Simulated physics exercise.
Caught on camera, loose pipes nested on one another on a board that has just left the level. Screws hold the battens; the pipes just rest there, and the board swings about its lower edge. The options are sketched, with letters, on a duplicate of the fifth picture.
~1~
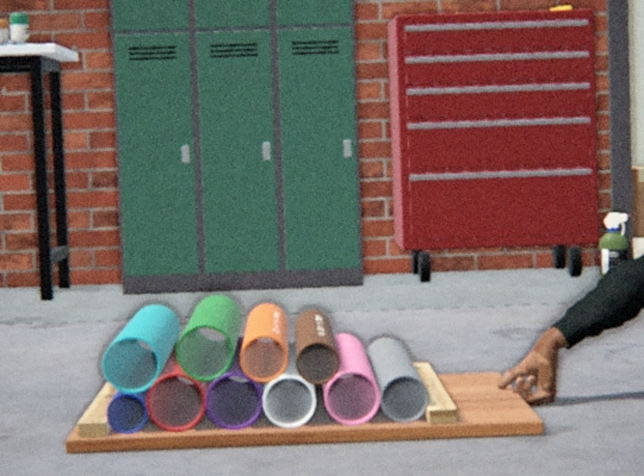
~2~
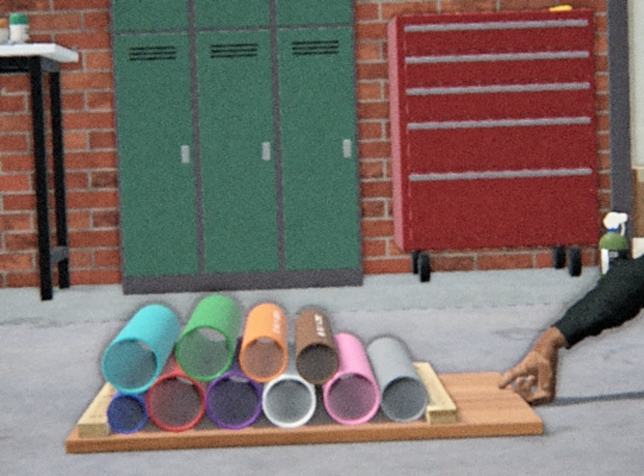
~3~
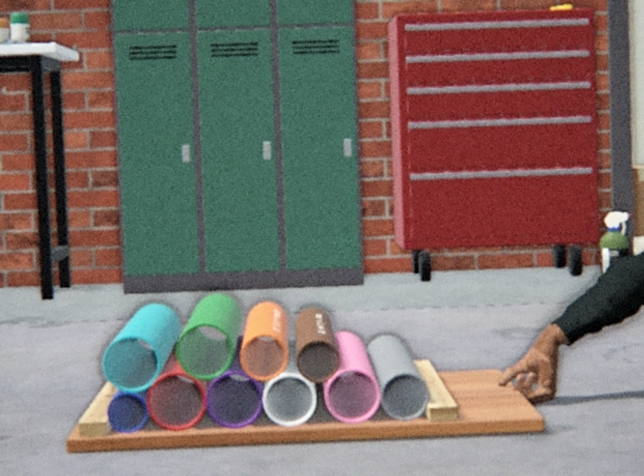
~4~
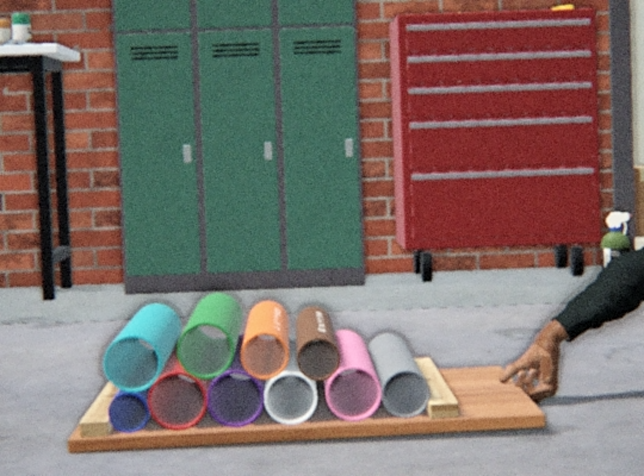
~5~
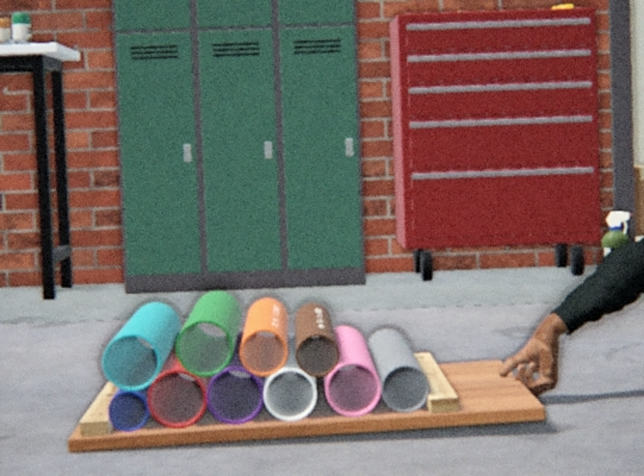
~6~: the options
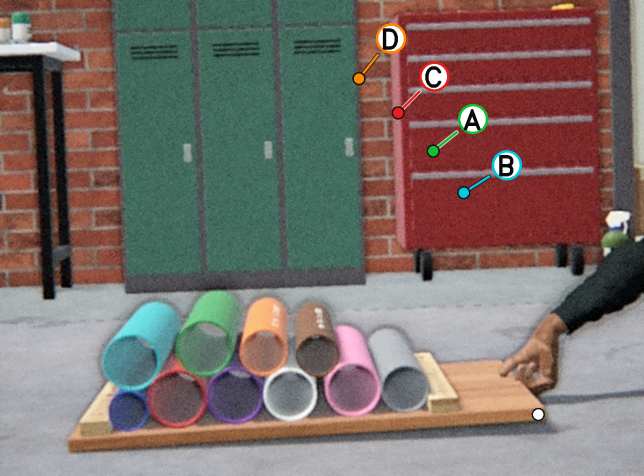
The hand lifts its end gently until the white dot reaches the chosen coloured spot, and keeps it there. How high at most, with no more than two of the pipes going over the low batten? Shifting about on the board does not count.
The answer is mark B.
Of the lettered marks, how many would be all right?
One of the four.
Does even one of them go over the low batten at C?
Yes, at C.
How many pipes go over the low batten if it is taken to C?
It comes to four.
On the copy, A at (433, 151); B at (464, 193); C at (398, 113); D at (359, 79); the white dot at (538, 415).
On B. First, board at 17°.
Then, board at 30°.
Finally, board at 30°, one over the low batten (turquoise).
By contrast, A four over the low batten (orange, turquoise, green, brown); C four over the low batten (orange, turquoise, green, brown); D four over the low batten (orange, turquoise, green, brown).
